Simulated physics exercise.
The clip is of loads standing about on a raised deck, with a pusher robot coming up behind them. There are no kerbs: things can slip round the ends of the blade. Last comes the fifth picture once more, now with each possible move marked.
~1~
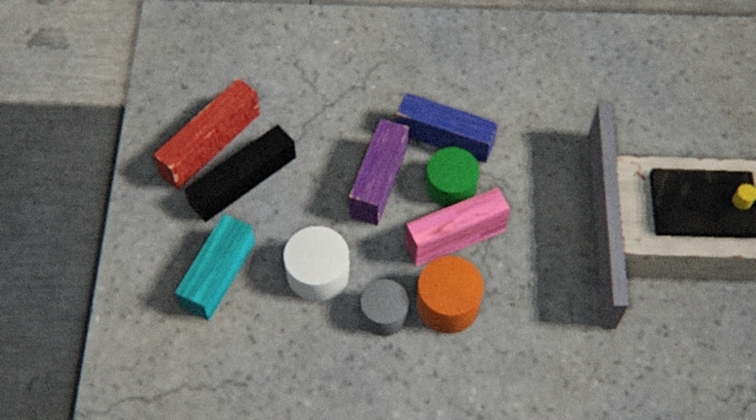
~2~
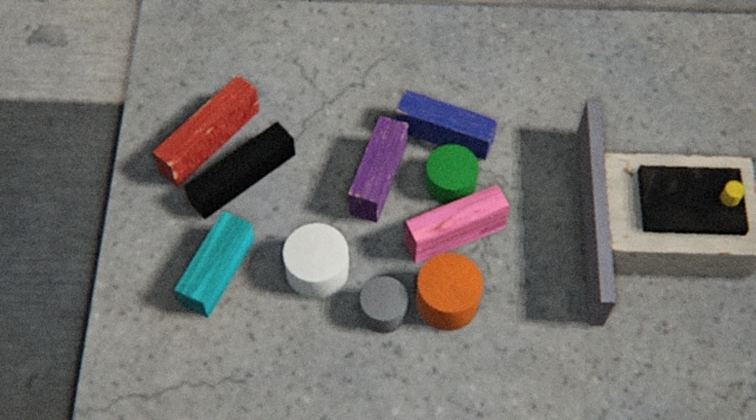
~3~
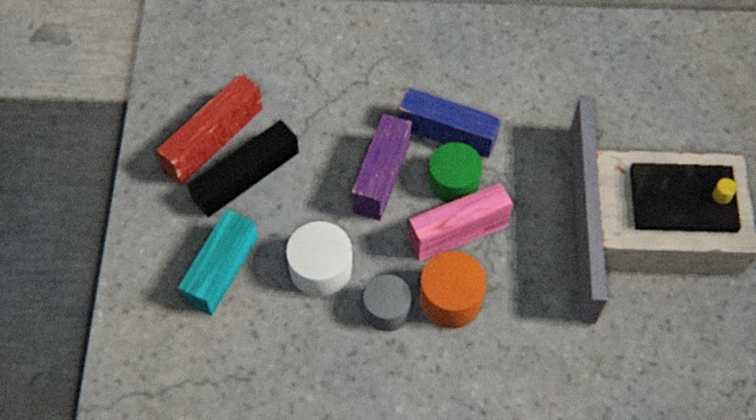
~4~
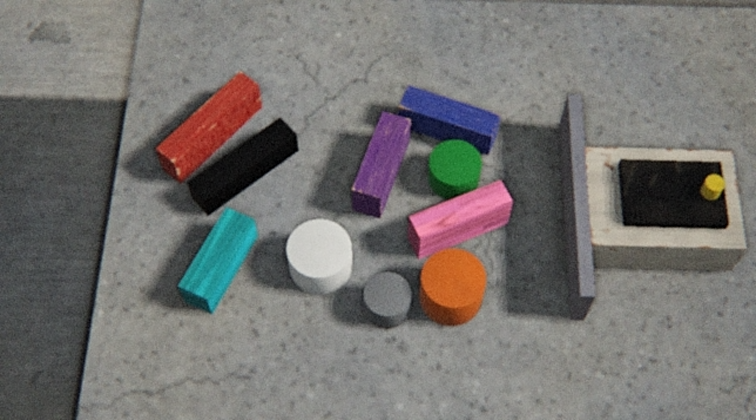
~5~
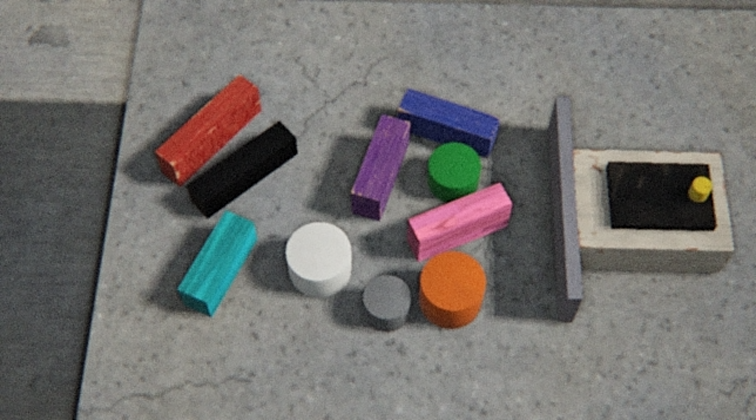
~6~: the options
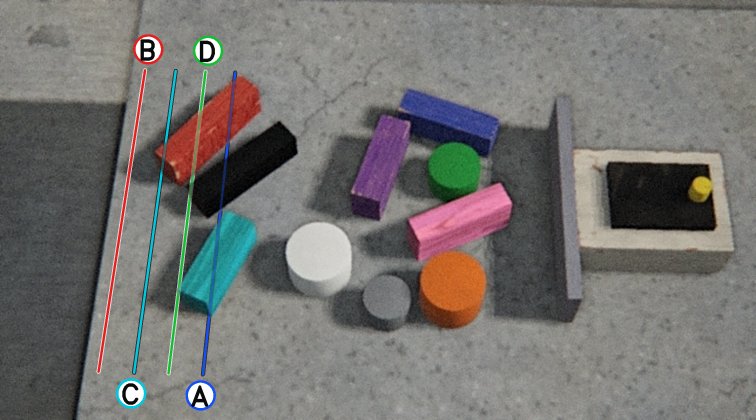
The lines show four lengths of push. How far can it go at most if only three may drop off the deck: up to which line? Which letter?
Up to line D.
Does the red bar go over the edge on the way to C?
Yes.
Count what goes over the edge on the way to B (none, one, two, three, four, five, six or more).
In all, six or more.
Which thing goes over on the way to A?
The red bar.
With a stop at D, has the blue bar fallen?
By then, no.
On the copy, A at (220, 212); B at (124, 210); C at (156, 211); D at (188, 212).
On D. First, robot (516, 191); grey canister (339, 311); blue bar (375, 113).
Then, robot (377, 188); red bar (184, 121); turquoise stick (183, 249).
Finally, robot (270, 185); red bar over the edge; black stick over the edge; two fallen.
By contrast, A is within the limit but short; B drops eight; C drops five.
